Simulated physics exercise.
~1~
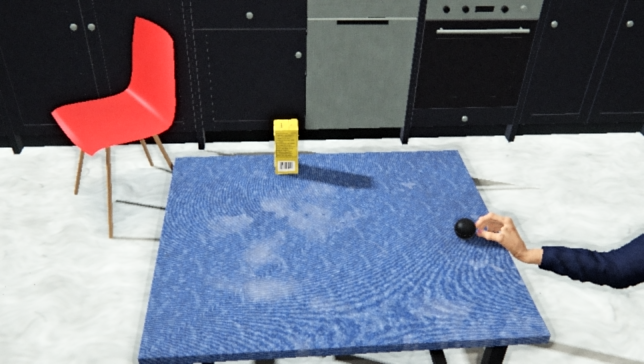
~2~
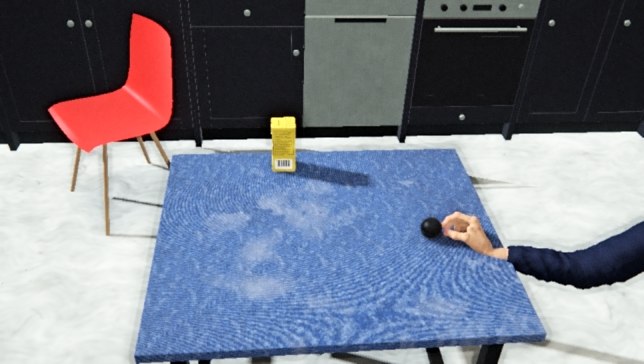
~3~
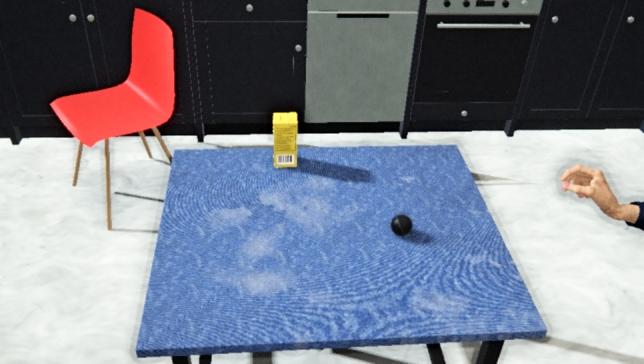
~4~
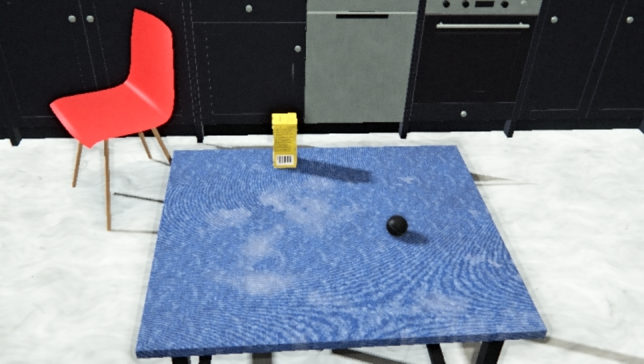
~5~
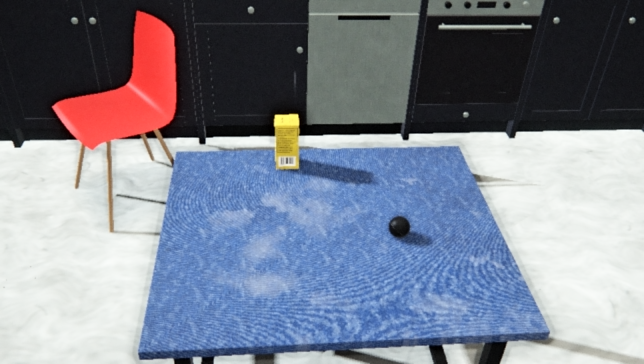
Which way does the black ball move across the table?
The black ball moves to the left, first guided by the hand and then rolling a little farther after the hand lets go.
